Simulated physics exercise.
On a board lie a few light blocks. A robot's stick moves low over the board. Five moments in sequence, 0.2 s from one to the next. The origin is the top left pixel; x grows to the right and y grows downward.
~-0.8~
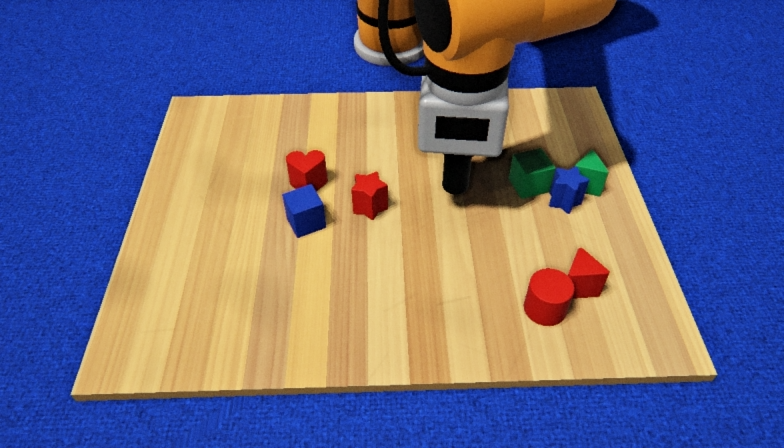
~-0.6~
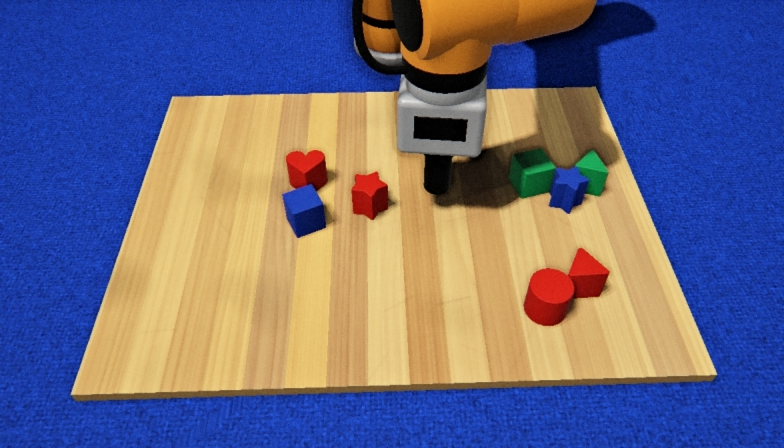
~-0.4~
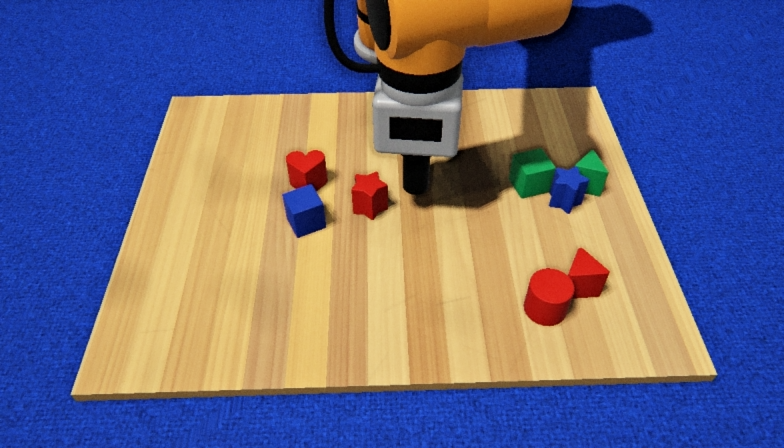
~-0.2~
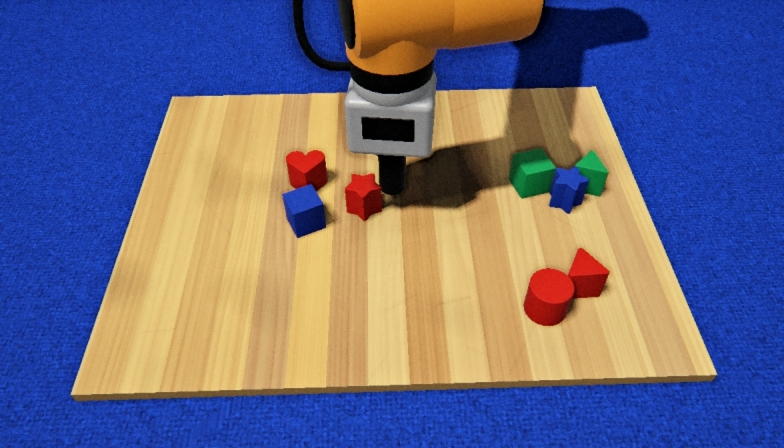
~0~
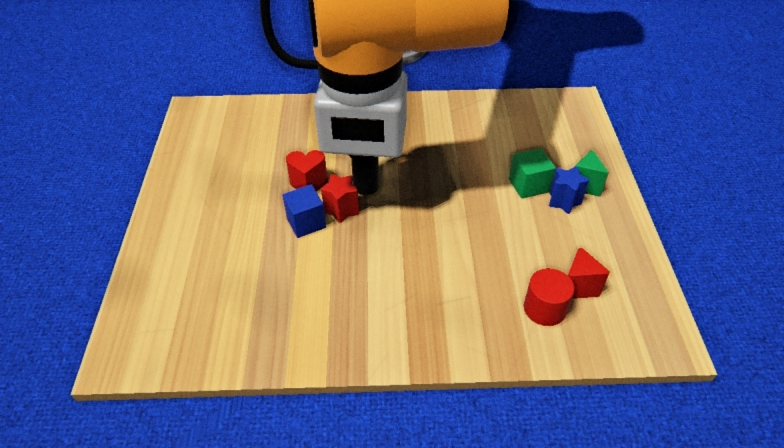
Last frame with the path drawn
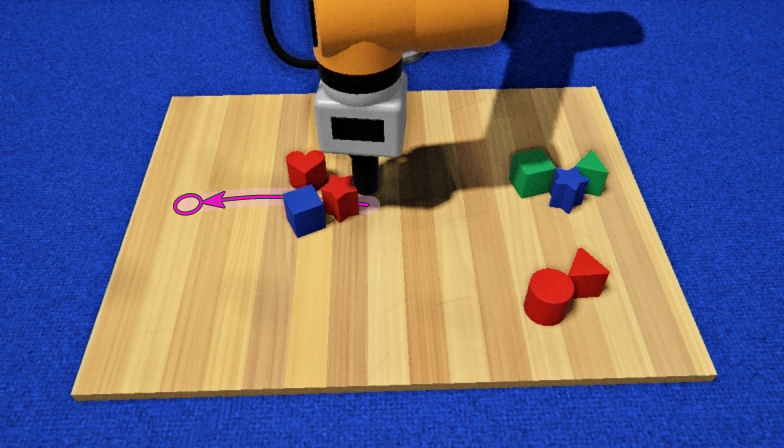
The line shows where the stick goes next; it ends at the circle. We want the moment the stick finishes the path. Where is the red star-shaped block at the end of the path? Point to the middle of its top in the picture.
I'd place it at (242, 191), taking the centre of its top.
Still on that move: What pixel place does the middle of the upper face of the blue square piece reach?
It will likely be found at (265, 211).
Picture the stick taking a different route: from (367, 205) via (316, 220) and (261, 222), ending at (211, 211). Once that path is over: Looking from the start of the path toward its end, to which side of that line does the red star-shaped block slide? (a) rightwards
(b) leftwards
The correct letter is b.
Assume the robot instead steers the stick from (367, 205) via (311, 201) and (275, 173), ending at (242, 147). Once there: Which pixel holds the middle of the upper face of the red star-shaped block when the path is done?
The middle of the upper face of the red star-shaped block will lie at about (274, 181) in the picture.
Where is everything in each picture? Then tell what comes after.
Stick tip at (455, 186); block tops, blue square piece at (302, 198); red heart-shaped block at (305, 159); red star-shaped block at (369, 183), in the first frame.
Stick at (437, 186); blocks unchanged, in the second frame.
Stick at (416, 186); blocks unchanged, in the third frame.
Stick at (392, 186); red star-shaped block at (363, 183), in the fourth frame.
Stick at (366, 187); blue square piece at (302, 198); red heart-shaped block at (305, 159); red star-shaped block at (340, 185), in the fifth frame.
Path on the board, from (367, 205) through (279, 197) to (188, 204).
The first path, step by step. One third of the way, stick at (305, 180); blue square piece at (271, 208), turned 50° anticlockwise; red heart-shaped block at (298, 156), turned 30° clockwise; red star-shaped block at (280, 185), turned 25° anticlockwise.
Two thirds of the way, stick at (243, 179); blue square piece at (265, 211), turned 70° anticlockwise; red heart-shaped block at (290, 154), turned 60° clockwise; red star-shaped block at (243, 191), turned 90° anticlockwise.
At the end, stick at (181, 186); blue square piece at (265, 211), turned 70° anticlockwise; red heart-shaped block at (290, 154), turned 60° clockwise; red star-shaped block at (242, 191), turned 95° anticlockwise.
